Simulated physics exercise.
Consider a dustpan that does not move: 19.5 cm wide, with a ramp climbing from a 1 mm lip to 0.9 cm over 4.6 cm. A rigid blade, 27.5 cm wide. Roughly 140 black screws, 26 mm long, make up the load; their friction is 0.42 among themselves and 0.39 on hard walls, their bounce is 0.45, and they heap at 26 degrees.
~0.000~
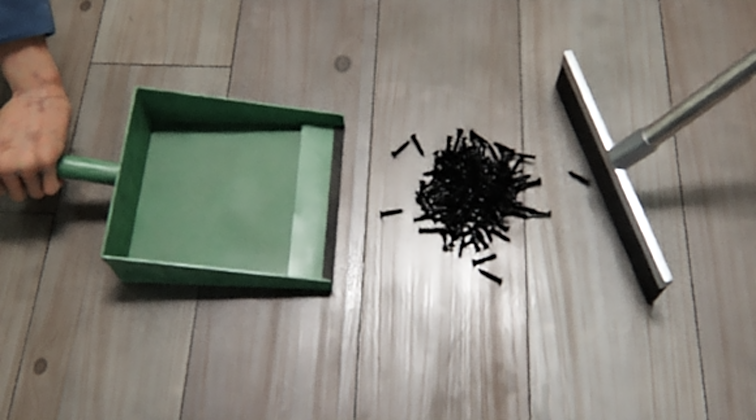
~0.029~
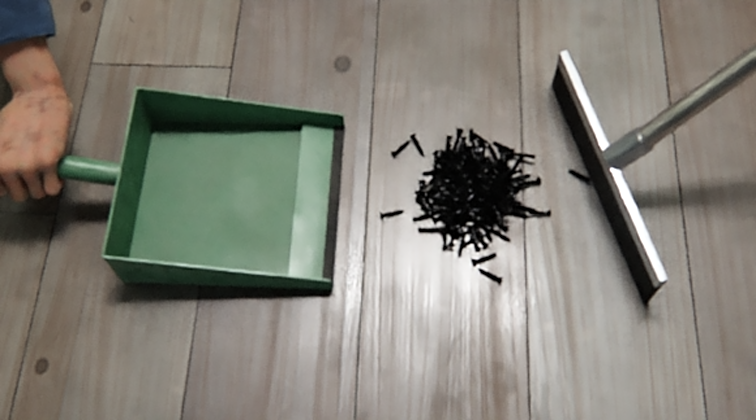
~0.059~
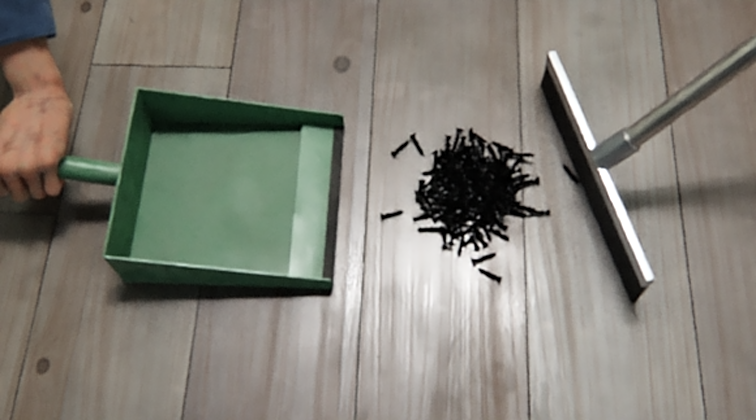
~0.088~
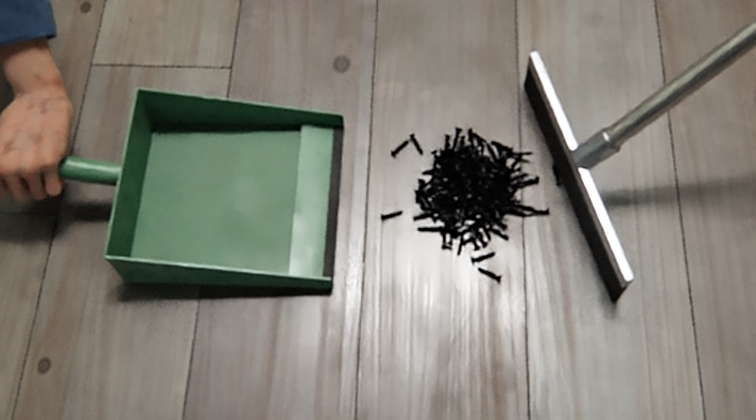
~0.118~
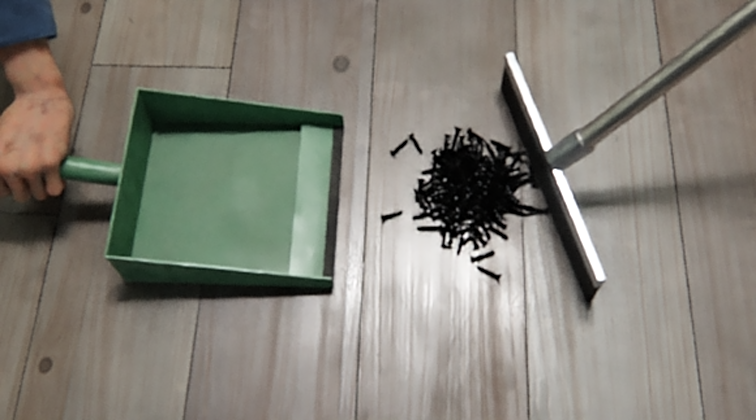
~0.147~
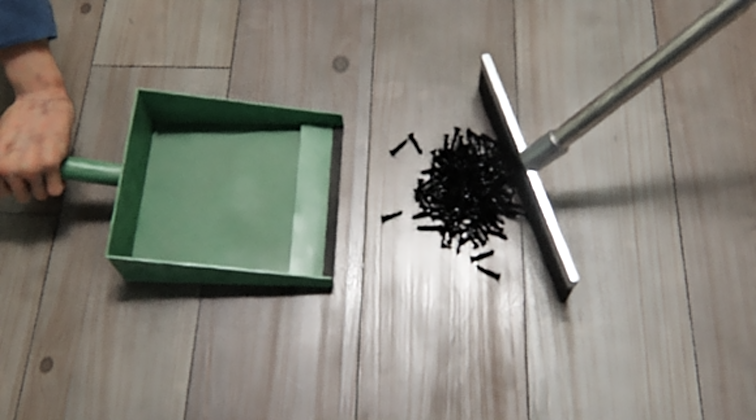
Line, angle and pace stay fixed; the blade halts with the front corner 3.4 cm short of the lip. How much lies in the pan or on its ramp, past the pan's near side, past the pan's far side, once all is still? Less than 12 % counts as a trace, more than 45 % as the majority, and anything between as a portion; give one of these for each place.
Pan - a portion, near side - a trace, far side - a trace.
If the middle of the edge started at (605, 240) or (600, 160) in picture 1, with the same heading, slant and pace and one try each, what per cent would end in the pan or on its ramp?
About 45 and 25 per cent.
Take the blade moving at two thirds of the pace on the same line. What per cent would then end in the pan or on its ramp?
About 10 per cent.
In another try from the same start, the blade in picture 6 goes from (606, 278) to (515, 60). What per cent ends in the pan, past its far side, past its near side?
The pan gets 5, the far side 0 and the near side 5.
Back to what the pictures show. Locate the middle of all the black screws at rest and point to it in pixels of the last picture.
At about (348, 213).
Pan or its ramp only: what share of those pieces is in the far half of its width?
Something like 50 per cent of the catch.
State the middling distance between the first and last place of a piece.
That distance is around 14 cm.
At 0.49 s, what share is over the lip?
I'd say around 30 in a hundred has made it so far.
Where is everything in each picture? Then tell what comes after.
The first frame shows blade from (664, 282) to (567, 60), moved 0.0 cm, 0 of the pieces shifted so far; middle of the pieces at (472, 191); pan at (220, 200).
The second frame shows blade from (659, 282) to (563, 60), moved 0.4 cm, 0 of the pieces shifted so far; middle of the pieces at (471, 191).
The third frame shows blade from (646, 281) to (551, 61), moved 1.5 cm, 1 of the pieces shifted so far; middle of the pieces at (471, 190).
The fourth frame shows blade from (626, 281) to (533, 61), moved 3.4 cm, 2 of the pieces shifted so far; middle of the pieces at (470, 190).
The fifth frame shows blade from (599, 281) to (509, 62), moved 6.0 cm, 3 of the pieces shifted so far; middle of the pieces at (470, 189).
The sixth frame shows blade from (572, 282) to (485, 63), moved 8.5 cm, 45 of the pieces shifted so far; middle of the pieces at (467, 189); pan at (222, 200). The blade's pace is about 0.88 m/s, heading 5 degrees towards the viewer's side.
After 0.23 s, middle of the blade 13 cm from the lip; 0 % over the lip, far side 0 %, near side 0 %.
After 0.29 s, middle of the blade 9 cm from the lip; 0 % over the lip, far side 0 %, near side 0 %.
Then, at 0.49 s, middle of the blade 8 cm from the lip; 30 % over the lip, far side 5 %, near side 5 %.
In the end, at 1.3 s, pan 30 %, near side 5 %, far side 5 %, in front of the lip or behind the blade 65 %.
